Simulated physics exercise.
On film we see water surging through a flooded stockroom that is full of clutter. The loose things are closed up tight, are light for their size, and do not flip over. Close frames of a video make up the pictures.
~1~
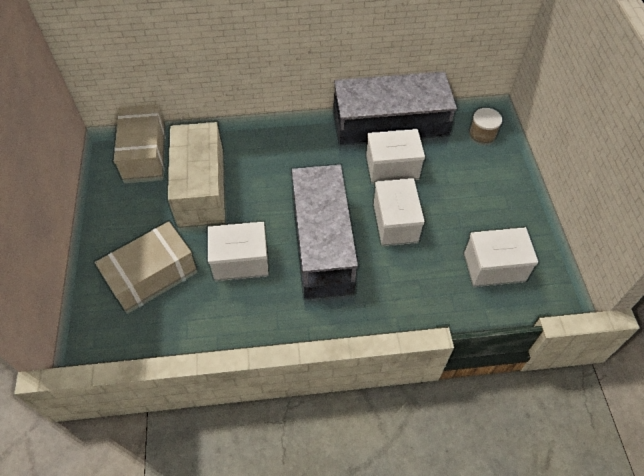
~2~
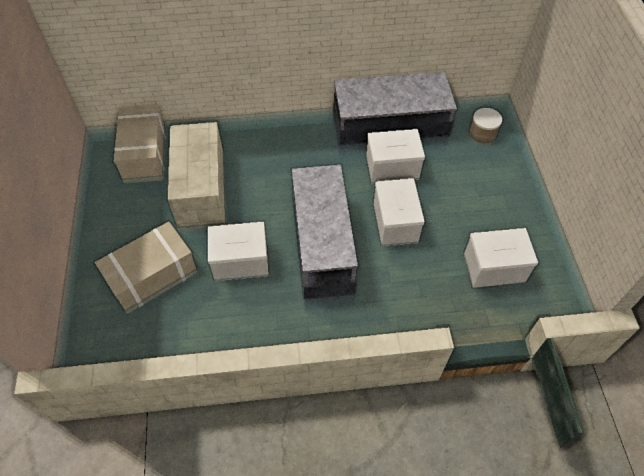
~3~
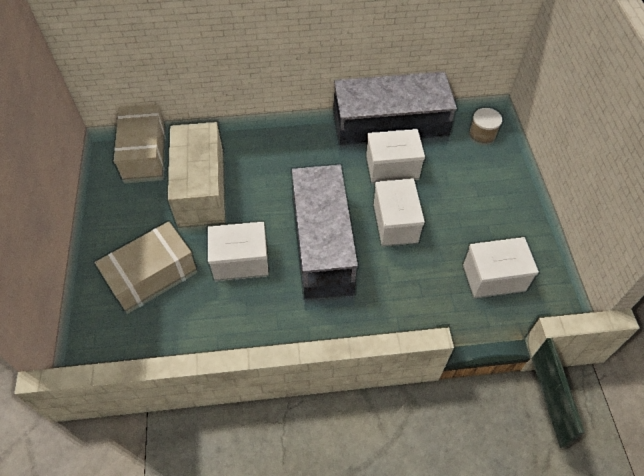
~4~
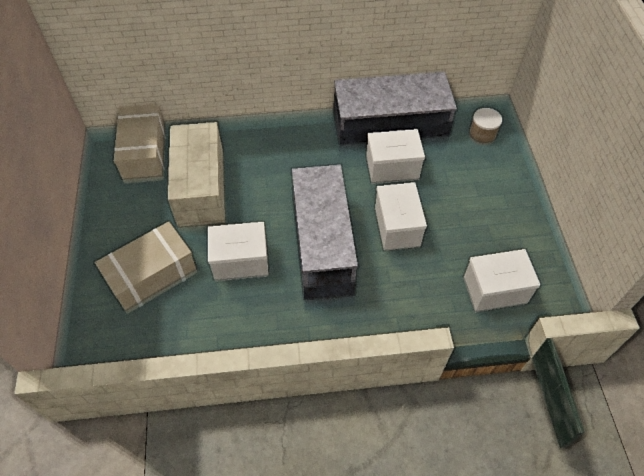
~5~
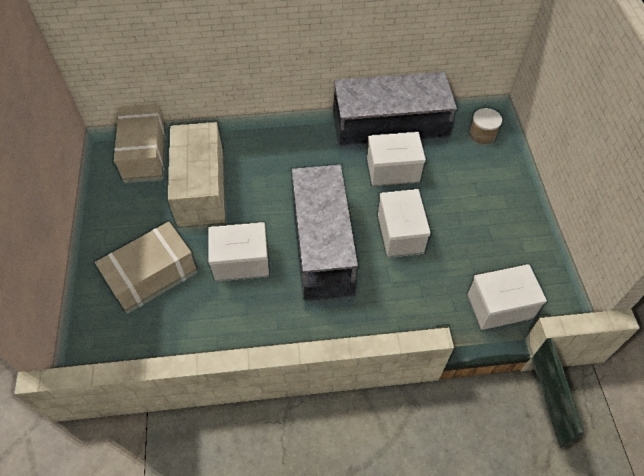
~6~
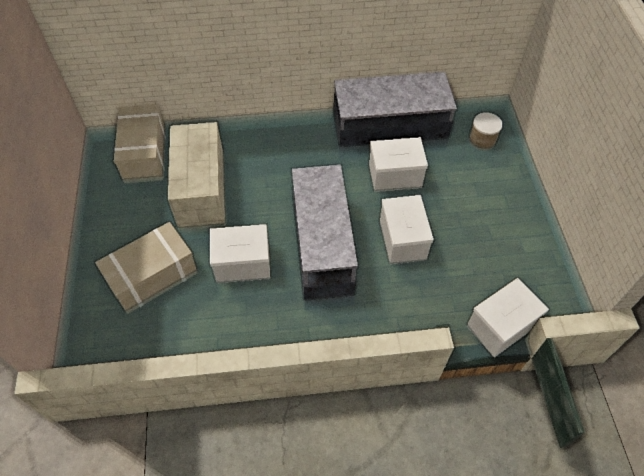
At first, white boxes, brown cartons and long grey-topped blocks sit still in a flooded, walled room as a dark green gate drops open at the lower right. Then the nearest white box on the right drifts toward the opening, turning slightly beside it, while the white boxes near the middle shift a little.
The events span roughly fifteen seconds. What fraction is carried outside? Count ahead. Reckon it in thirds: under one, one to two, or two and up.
Result: Mid band.
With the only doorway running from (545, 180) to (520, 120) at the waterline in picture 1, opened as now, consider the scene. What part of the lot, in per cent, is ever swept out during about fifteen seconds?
I'd put it near 60 per cent.
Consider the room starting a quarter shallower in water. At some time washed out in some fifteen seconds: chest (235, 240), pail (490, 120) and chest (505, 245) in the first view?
In sequence they are not removed, not removed and removed.
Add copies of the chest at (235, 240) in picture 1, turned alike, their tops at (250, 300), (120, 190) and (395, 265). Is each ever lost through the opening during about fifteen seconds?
First escapes, second doesn't escape, third escapes.
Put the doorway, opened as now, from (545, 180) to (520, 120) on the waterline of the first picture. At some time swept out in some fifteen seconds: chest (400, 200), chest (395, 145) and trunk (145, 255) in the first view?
In sequence - departs, departs, stays put.
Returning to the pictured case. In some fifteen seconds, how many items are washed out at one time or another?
The figure is 3.
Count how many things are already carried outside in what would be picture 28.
The count is 2.
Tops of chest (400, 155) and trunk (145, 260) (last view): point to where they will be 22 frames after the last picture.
Approximately (497, 289) for one, (186, 270) for the other.
A moment on, 1 of 7 are out; 6 afloat.
Next, 1 of 7 are out; 6 afloat.
Later, 2 of 7 are out; 5 afloat.
In the end, 3 of 7 are out; 4 afloat.
